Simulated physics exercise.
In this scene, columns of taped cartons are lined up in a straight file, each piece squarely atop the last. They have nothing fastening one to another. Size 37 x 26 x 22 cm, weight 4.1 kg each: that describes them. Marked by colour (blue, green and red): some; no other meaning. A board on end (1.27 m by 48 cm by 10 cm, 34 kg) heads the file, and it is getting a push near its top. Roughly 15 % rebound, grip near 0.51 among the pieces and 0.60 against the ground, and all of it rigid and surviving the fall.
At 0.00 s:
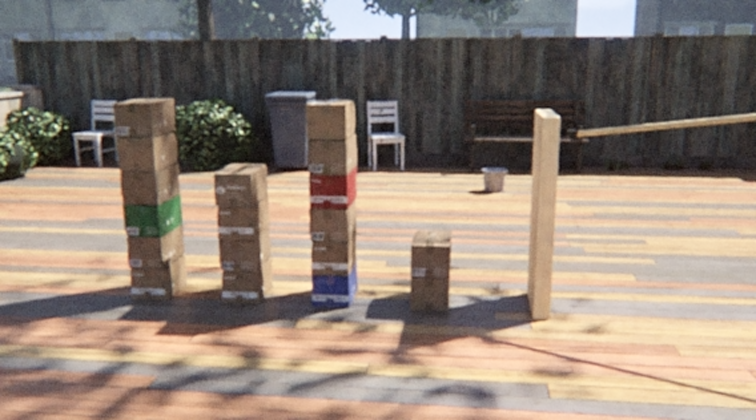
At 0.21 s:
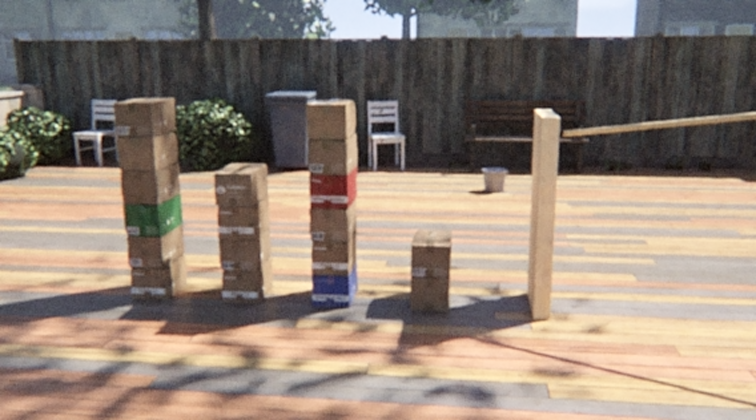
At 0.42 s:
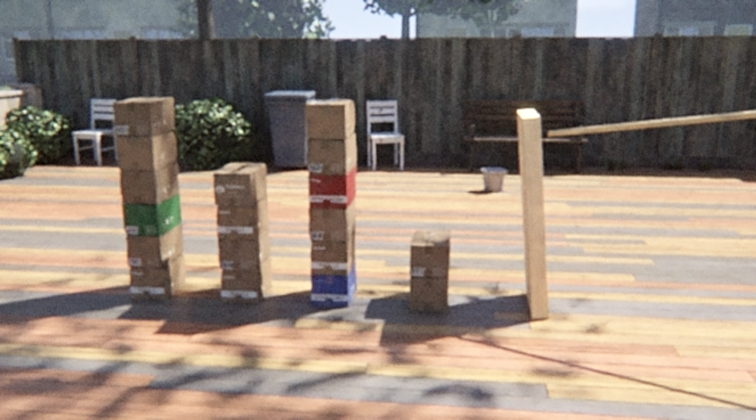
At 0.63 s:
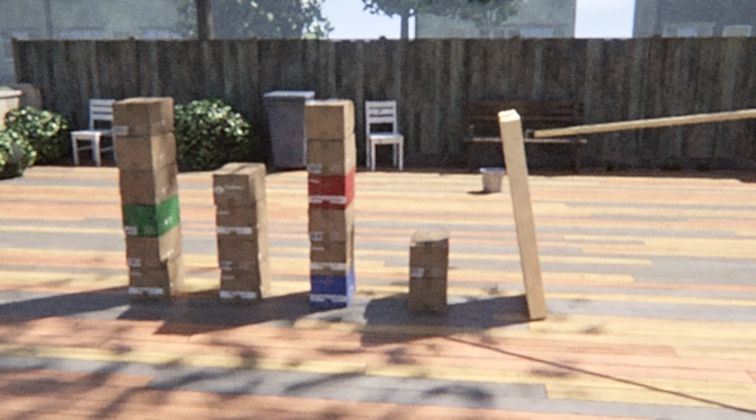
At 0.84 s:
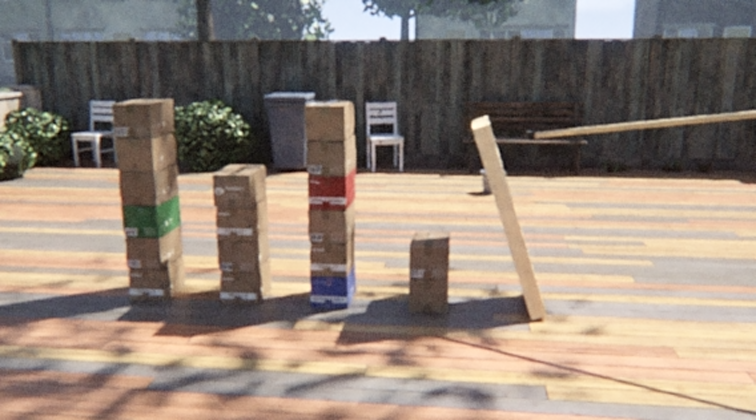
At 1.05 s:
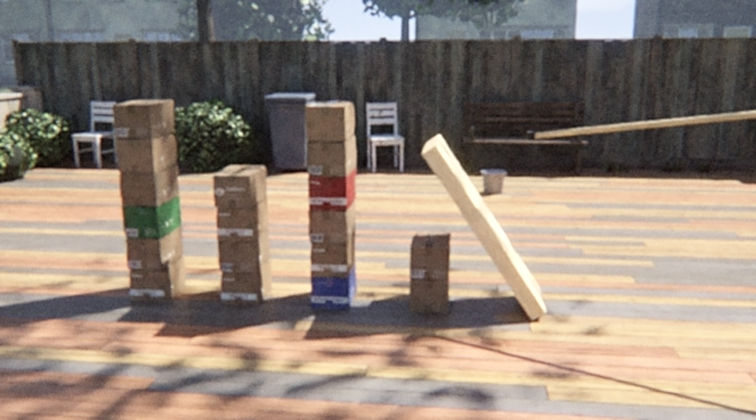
A wooden pole pushes the top of an upright board, which tilts left toward stacked boxes.
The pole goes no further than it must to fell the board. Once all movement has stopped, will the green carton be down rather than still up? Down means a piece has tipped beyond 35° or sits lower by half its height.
No, it keeps its place.
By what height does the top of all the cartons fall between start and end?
Roughly 0 cm.
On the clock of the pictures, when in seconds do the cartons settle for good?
Settling time: Near 2.5 s.
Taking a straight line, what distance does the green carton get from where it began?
Straight-line shift: Approx. 0 cm.
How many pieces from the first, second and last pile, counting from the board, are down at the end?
From the board: The first has 0, the second 0, the last 0.
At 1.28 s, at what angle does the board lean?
About 60 degrees from upright.
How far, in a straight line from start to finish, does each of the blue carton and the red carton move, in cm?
Roughly blue 0, red 0.
Around 1.12 s, board 42° from upright; none of the 18 cartons down; green carton unmoved.
Around 1.28 s, board 59° from upright; none of the 18 cartons down, 1 disturbed; green carton unmoved.
Finally (2.5 s), board 52° from upright; none of the 18 cartons down, 1 disturbed; green carton unmoved; red carton unmoved; blue carton unmoved. Seen by the last camera, middles, green carton near (153, 216), red carton near (333, 188).
